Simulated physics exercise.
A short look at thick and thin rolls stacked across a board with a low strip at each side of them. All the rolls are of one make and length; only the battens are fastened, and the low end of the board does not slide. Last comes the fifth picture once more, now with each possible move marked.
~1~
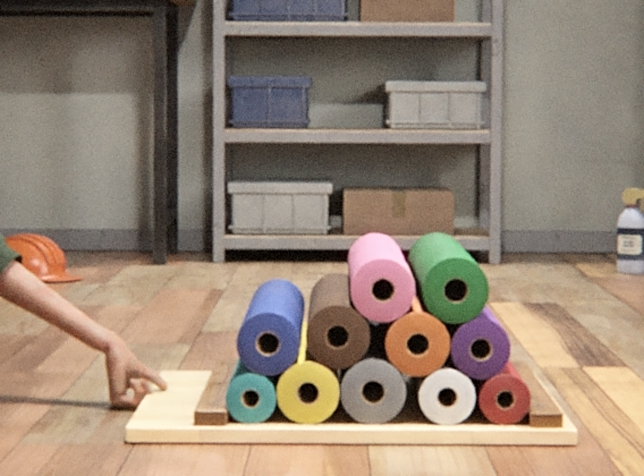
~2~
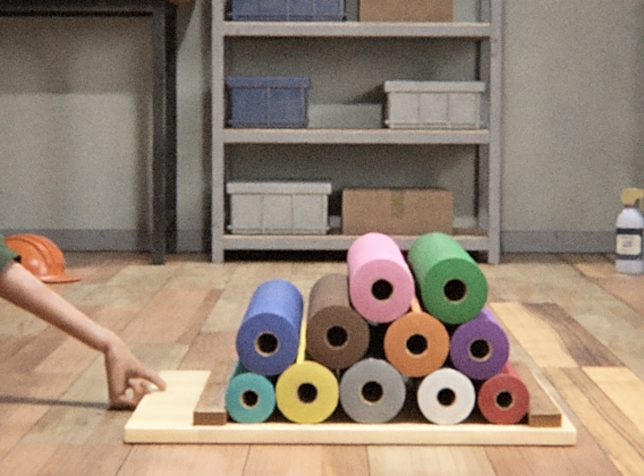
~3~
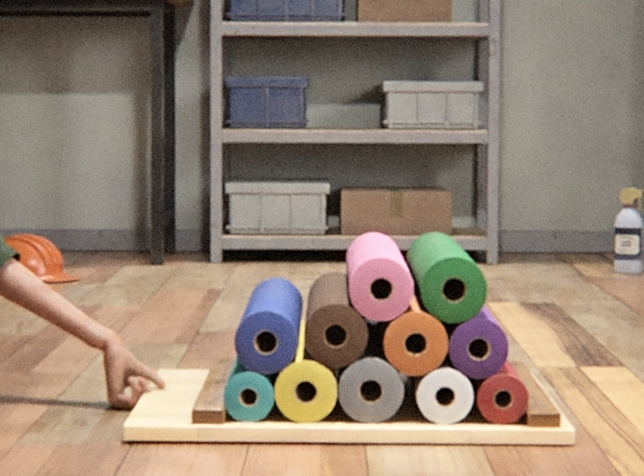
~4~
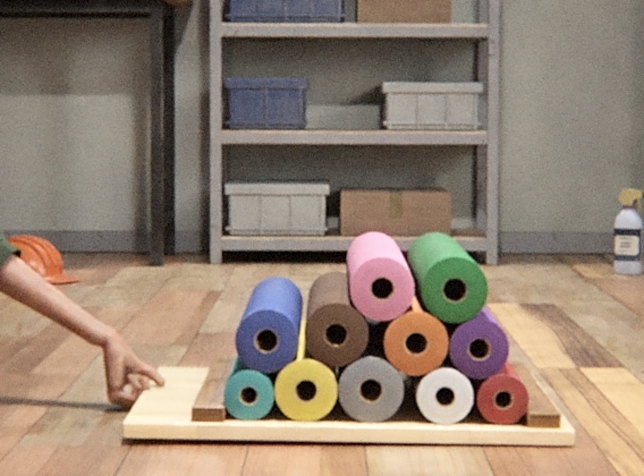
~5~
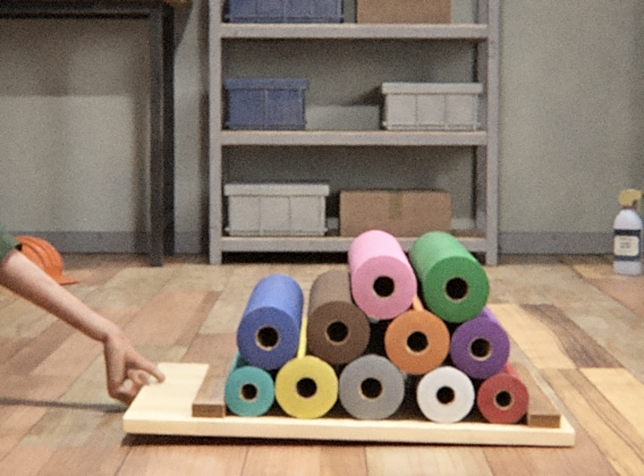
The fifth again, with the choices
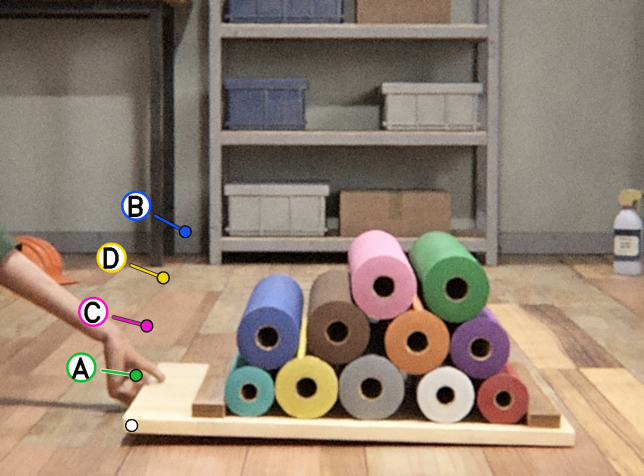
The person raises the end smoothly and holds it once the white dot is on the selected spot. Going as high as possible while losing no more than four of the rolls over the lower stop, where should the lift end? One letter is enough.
The answer is mark B.
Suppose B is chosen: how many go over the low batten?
With B, four.
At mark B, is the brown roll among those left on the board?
Yes.
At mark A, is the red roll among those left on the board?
The red roll: Yes.
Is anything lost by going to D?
Yes.
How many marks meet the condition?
Four of the four.
On the marked copy, A at (136, 376); B at (186, 232); C at (147, 326); D at (163, 278); the white dot at (132, 426).
Taking B. A third of the way, board at 16°.
Two thirds of the way, board at 28°.
When it is over, board at 28°, four over the low batten (purple, orange, pink, green).
As for the rest, A none over the low batten; C none over the low batten; D four over the low batten (purple, orange, pink, green).
